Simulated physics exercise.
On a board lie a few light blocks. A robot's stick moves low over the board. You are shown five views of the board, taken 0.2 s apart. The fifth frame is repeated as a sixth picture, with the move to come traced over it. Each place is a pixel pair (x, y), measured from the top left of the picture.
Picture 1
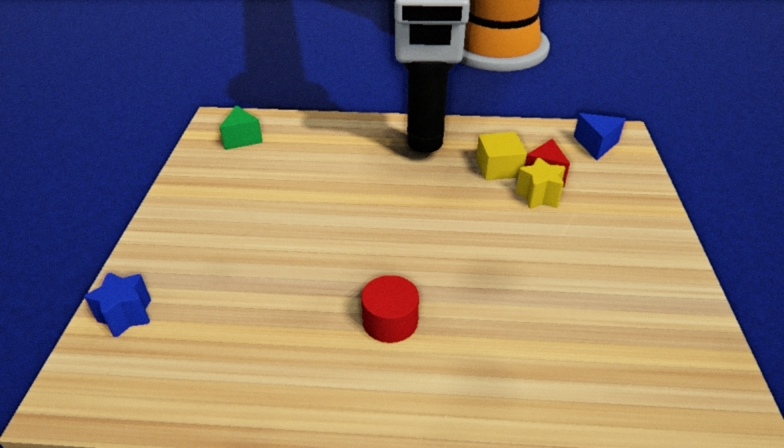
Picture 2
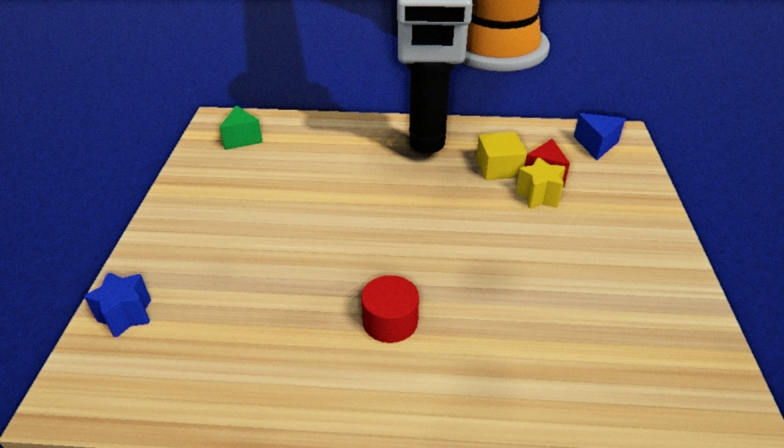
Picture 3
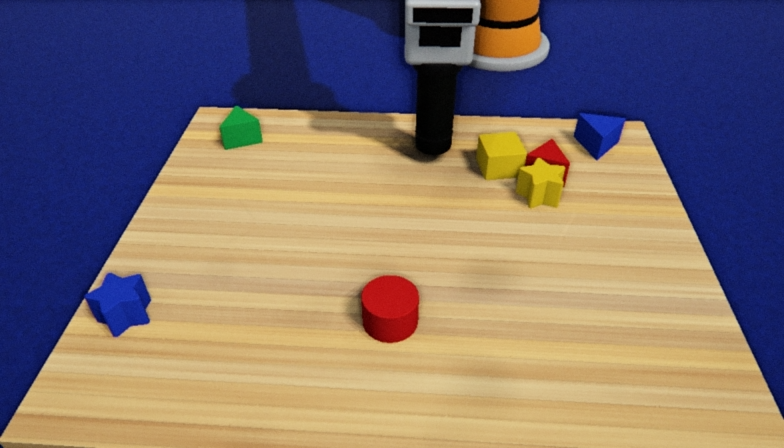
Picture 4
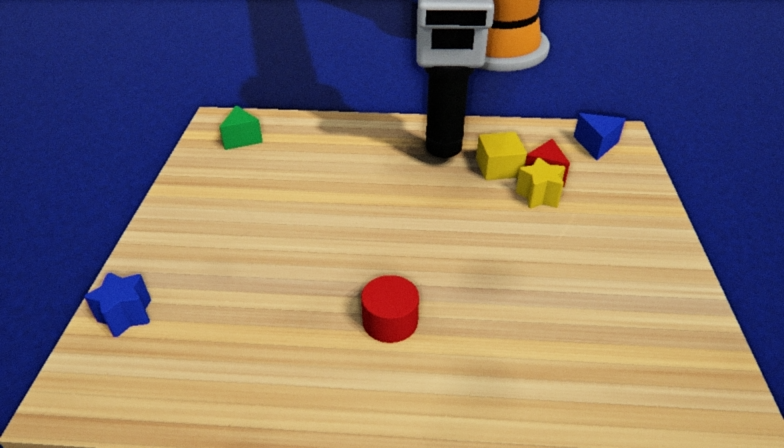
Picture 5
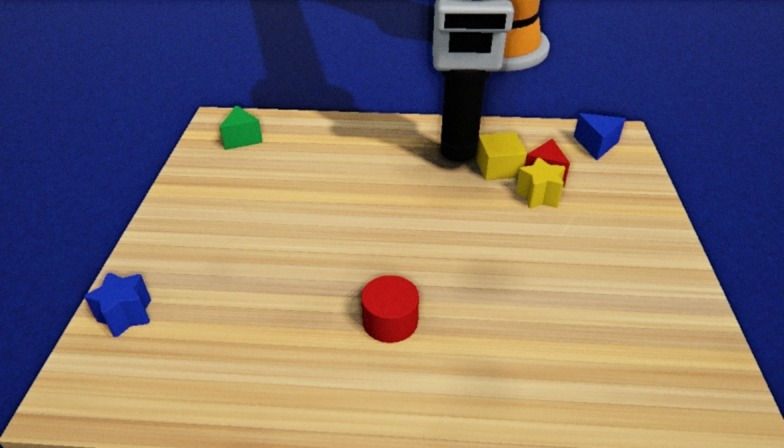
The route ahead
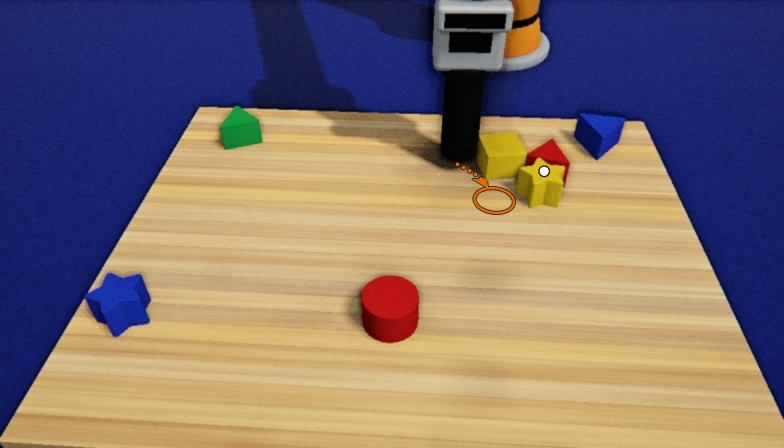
A robot arm with a black stick hangs over the far edge of a light wooden board, seen from above and in front against a deep blue background. A green block sits far left, a blue star near left, a red cylinder near the middle, and a yellow block, red block, yellow star and blue block far right. The stick slides slightly right toward the yellow block while the blocks and camera stay still.
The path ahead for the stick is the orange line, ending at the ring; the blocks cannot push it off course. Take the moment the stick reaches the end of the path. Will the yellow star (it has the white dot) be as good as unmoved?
Answer: Yes.
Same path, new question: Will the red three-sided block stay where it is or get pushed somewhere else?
From what I can tell, it won't keep its place.
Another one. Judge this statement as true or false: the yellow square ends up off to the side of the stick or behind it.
It is true.
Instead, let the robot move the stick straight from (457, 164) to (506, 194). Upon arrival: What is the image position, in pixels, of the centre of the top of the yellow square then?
Pixel (524, 146).
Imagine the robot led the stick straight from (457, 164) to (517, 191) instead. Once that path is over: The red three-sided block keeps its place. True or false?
False - the claim does not hold.
The drawn path runs from (457, 164) through (474, 174) and (487, 186) to (494, 200); the dot is on the yellow star.
The first path, step by step. Halfway along, stick at (483, 168); yellow square at (518, 146), turned 15° anticlockwise; red three-sided block at (562, 152), turned 15° anticlockwise.
At the end, stick at (496, 188); yellow square at (518, 146), turned 15° anticlockwise; yellow star not moved; red three-sided block at (562, 152), turned 15° anticlockwise.
